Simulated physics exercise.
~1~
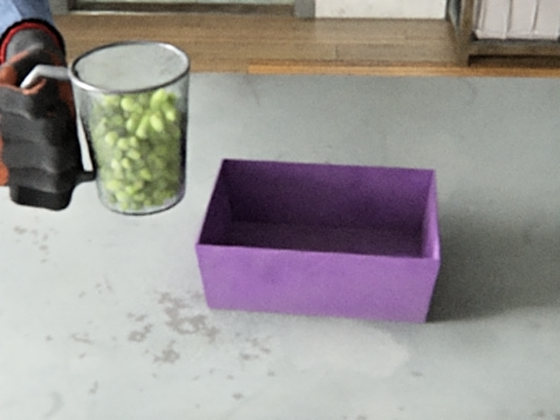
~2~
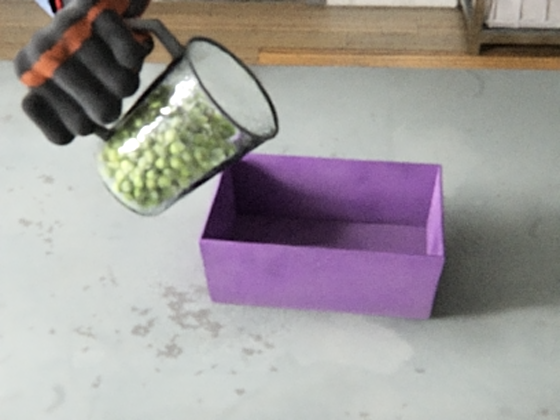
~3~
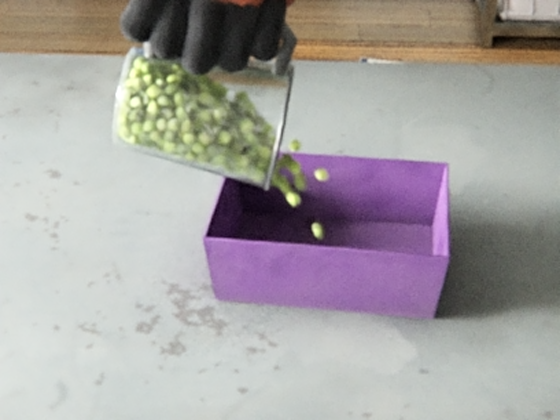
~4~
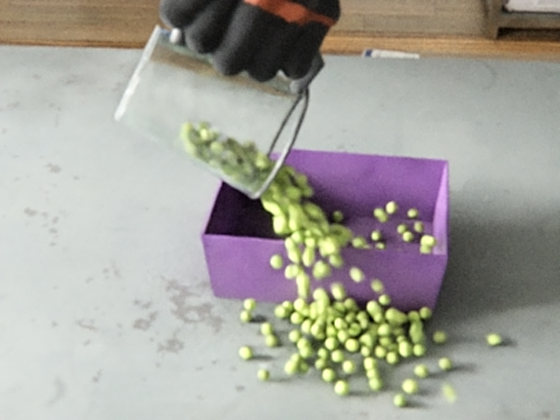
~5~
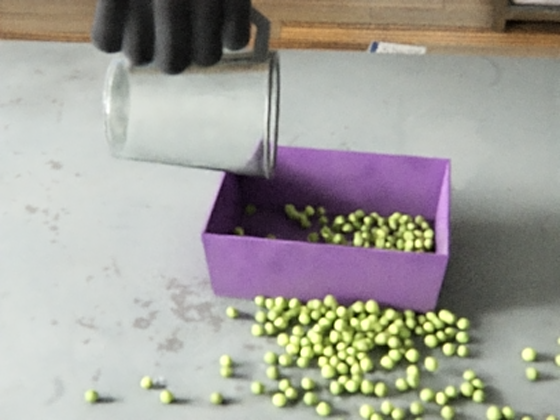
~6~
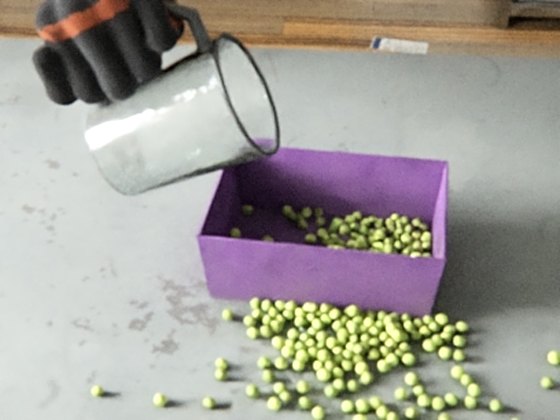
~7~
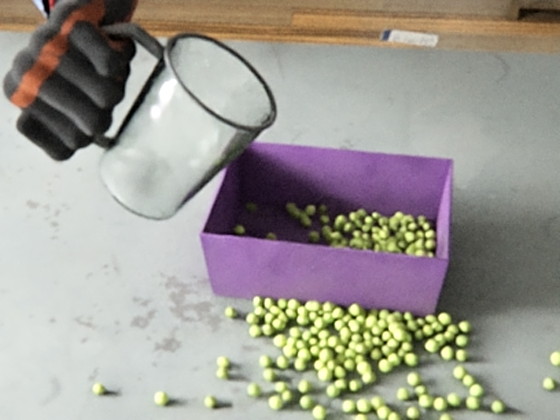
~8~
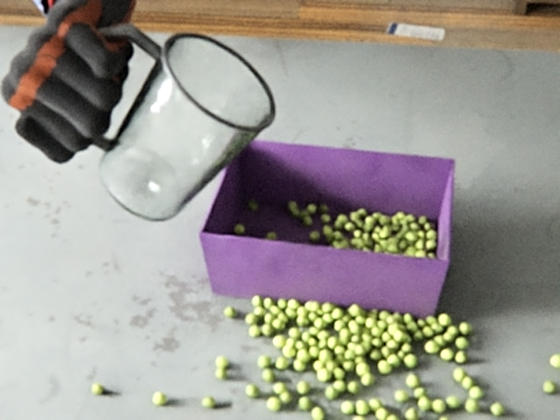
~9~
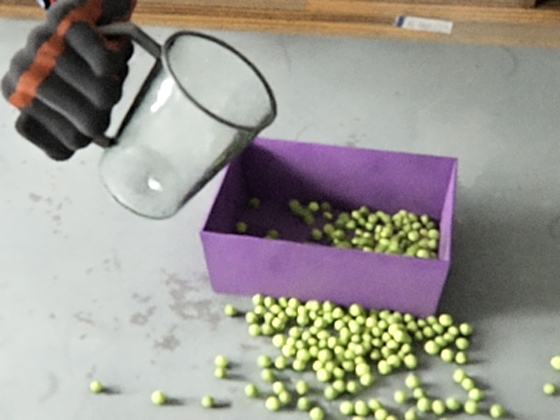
To begin with, a gloved hand holds a clear cup full of green peas upright, to the left of an empty purple box on a grey surface. The hand tips the cup to the right, and the first peas drop into the box. As the cup tilts further, a thick stream pours out, some landing inside and many spilling over in front. Once emptied, the cup gradually turns back partway. Finally it stays tilted above the surface, while peas lie still inside the box and scattered in front of it.
